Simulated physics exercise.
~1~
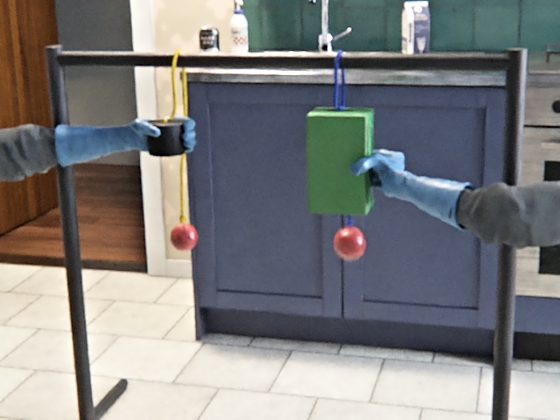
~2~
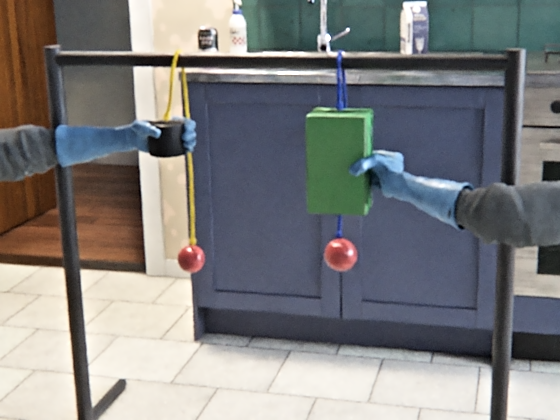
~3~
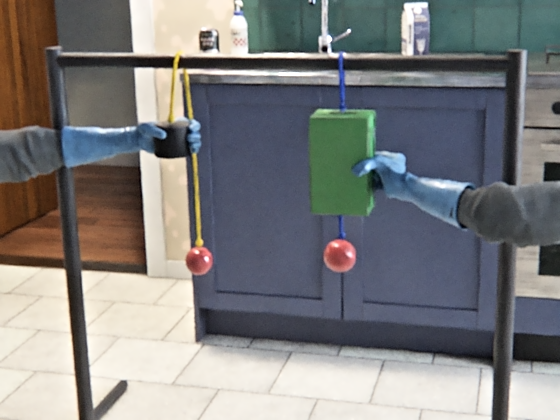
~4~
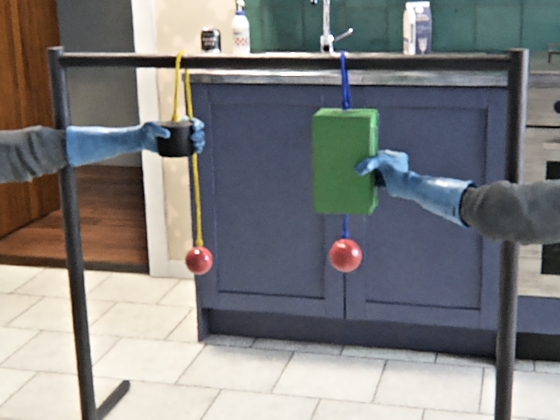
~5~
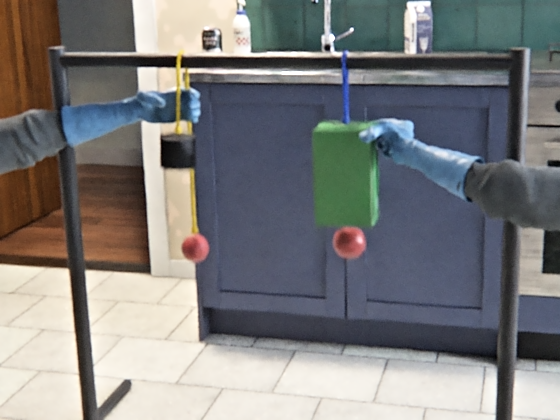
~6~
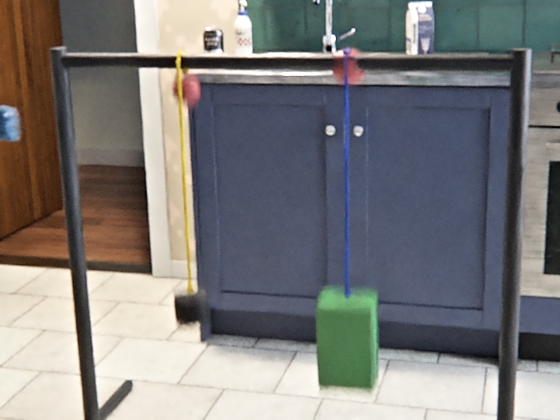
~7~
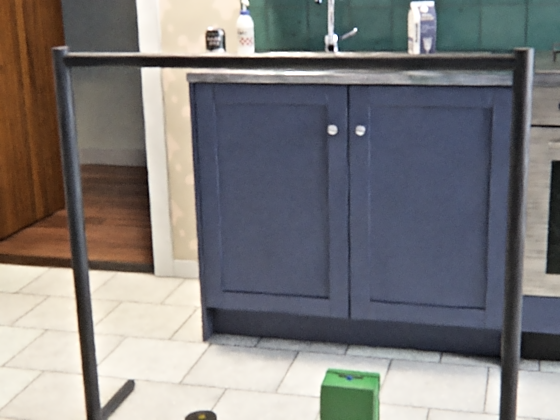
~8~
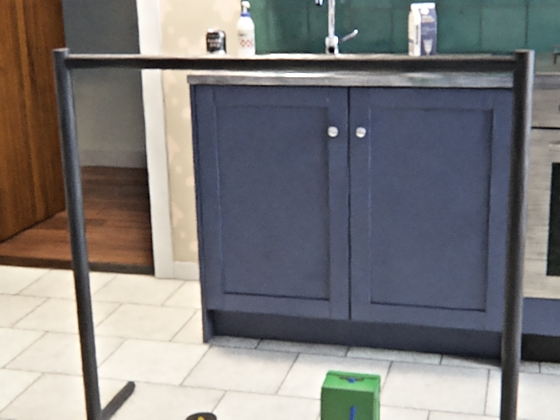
Black cylinder and green box dropping to the floor as gloved hands release them, red balls flying up on their cords.
